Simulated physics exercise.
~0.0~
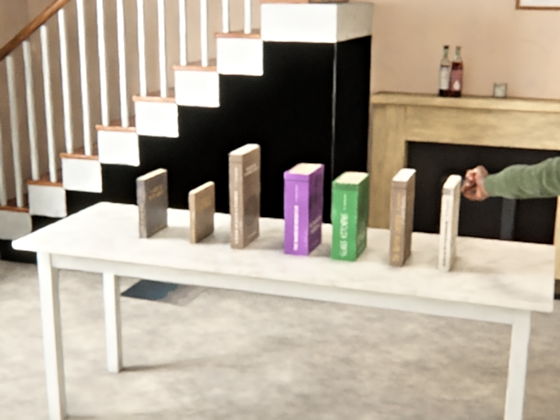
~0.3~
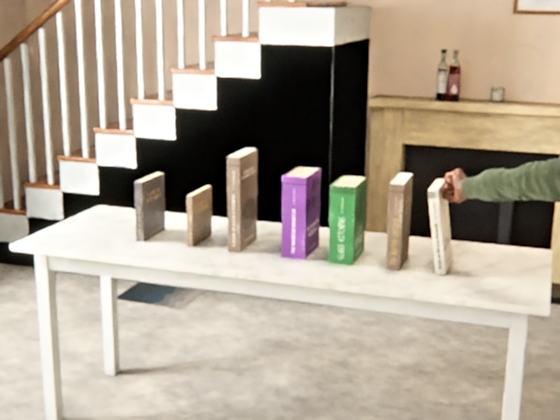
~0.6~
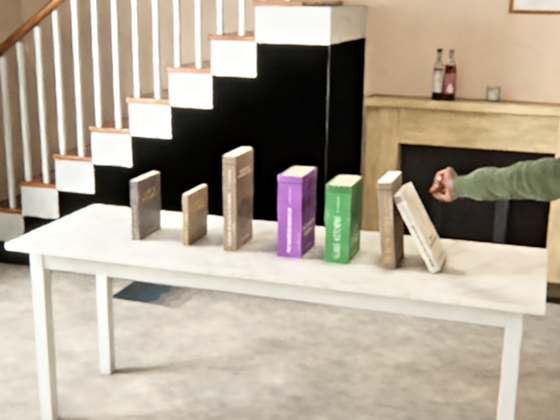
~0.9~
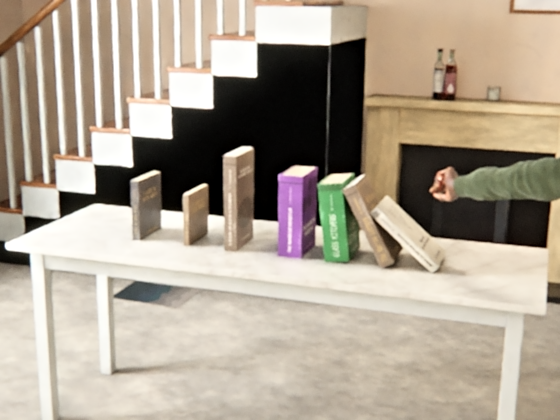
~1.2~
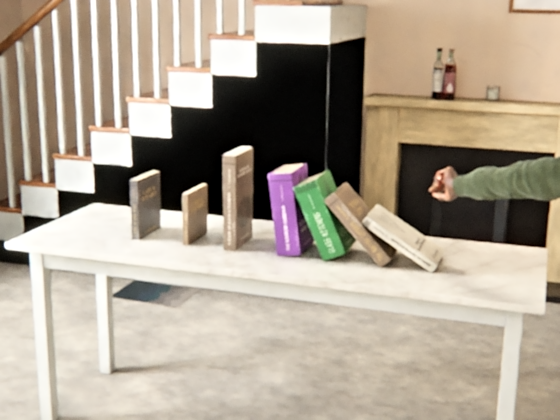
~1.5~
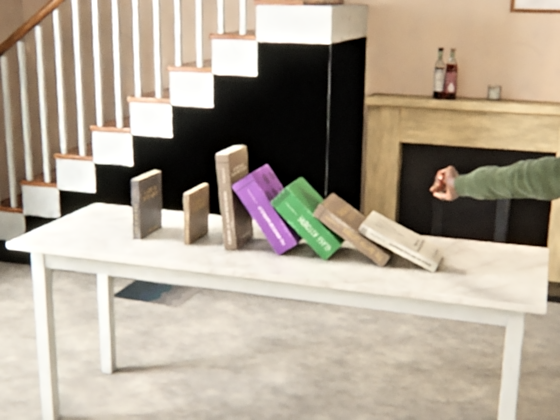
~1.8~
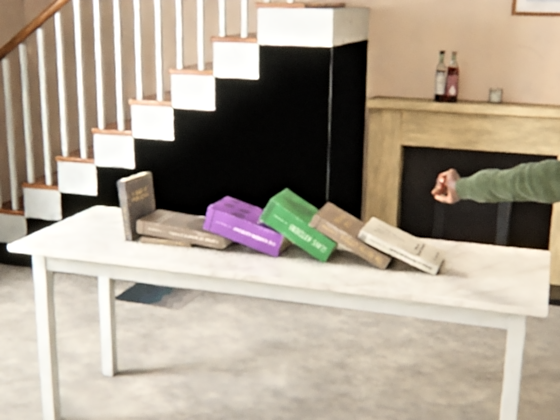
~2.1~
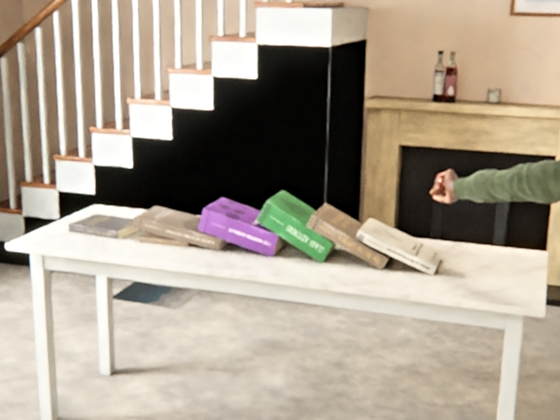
Seven upright books topple leftward one after another across a white table after a hand tips the rightmost, until all are down.
